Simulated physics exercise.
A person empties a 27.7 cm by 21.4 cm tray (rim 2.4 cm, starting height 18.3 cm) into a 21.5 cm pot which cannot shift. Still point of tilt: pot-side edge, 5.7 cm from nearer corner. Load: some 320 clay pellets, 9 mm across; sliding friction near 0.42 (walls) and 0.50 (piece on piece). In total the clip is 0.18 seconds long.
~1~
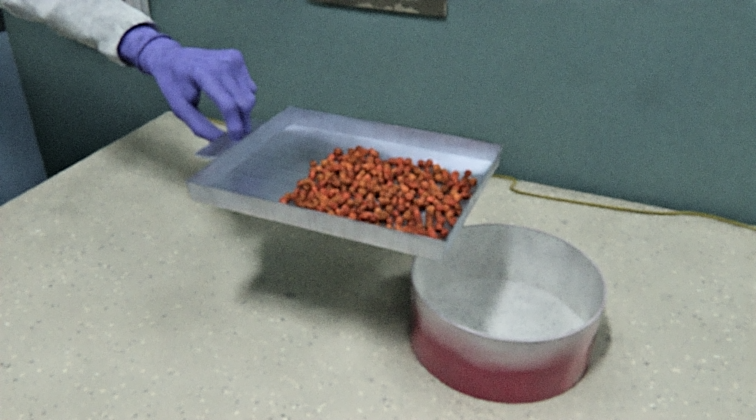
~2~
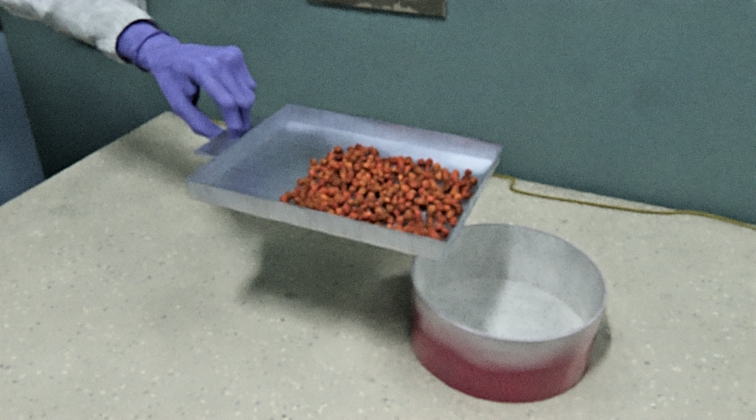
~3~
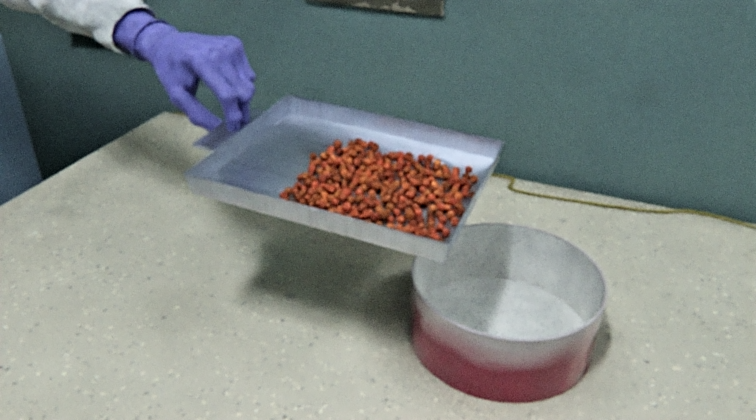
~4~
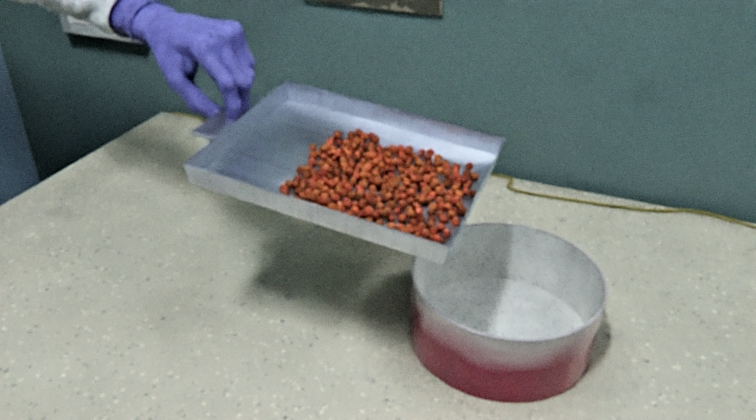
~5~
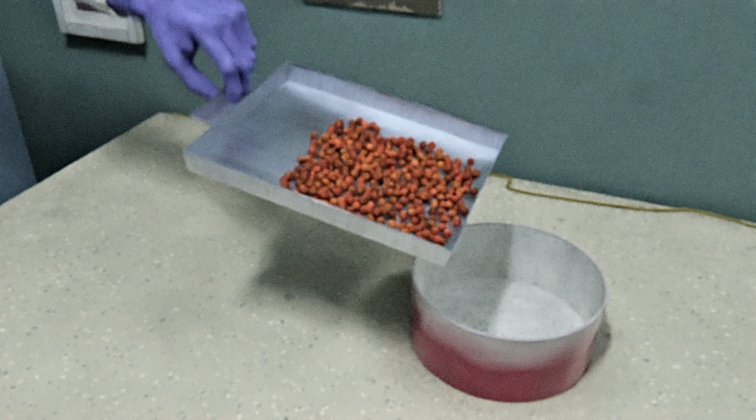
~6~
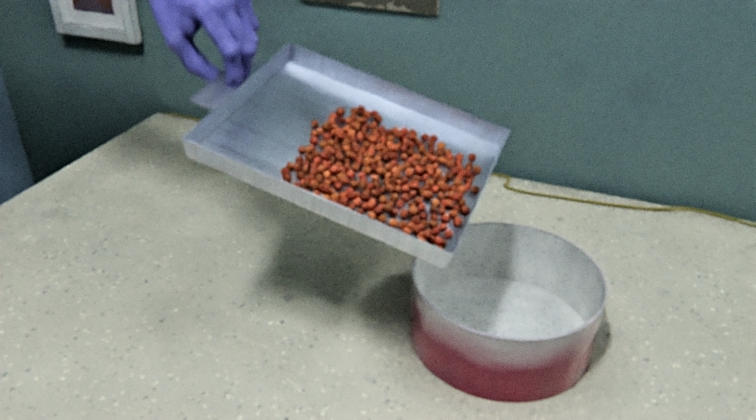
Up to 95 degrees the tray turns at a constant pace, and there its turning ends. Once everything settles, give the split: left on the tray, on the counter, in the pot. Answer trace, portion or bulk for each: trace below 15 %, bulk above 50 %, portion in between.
Tray: Trace. Counter: Bulk. Pot: Portion.
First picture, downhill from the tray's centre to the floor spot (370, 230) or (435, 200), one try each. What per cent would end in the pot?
About 0 per cent on the first try and 80 per cent on the second.
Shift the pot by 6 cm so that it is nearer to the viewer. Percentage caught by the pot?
Share in pot: Approx. 85 %.
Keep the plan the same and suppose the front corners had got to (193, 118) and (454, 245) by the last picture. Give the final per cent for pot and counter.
Pot 75 % / counter 25 %.
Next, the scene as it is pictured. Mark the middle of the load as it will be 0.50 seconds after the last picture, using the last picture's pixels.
Load centre, approx.: (447, 176) px.
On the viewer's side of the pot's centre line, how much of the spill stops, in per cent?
About 100 percent of the spill.
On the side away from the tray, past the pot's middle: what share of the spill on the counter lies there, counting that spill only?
That works out to about 60 percent.
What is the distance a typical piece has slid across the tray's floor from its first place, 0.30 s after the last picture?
Roughly 2 cm.
Then, 0.30 s after the last picture, tilt 55 degrees; the tray holds 100 %, the pot 0 %.
Then, 0.50 s after the last picture, tilt 82 degrees; the tray holds 95 %, the pot 0 %.
Then, 0.81 s after the last picture, tilt 95 degrees; the tray holds 20 %, the pot 20 %.
In the end, tray 0 %, counter 70 %, pot 30 %.
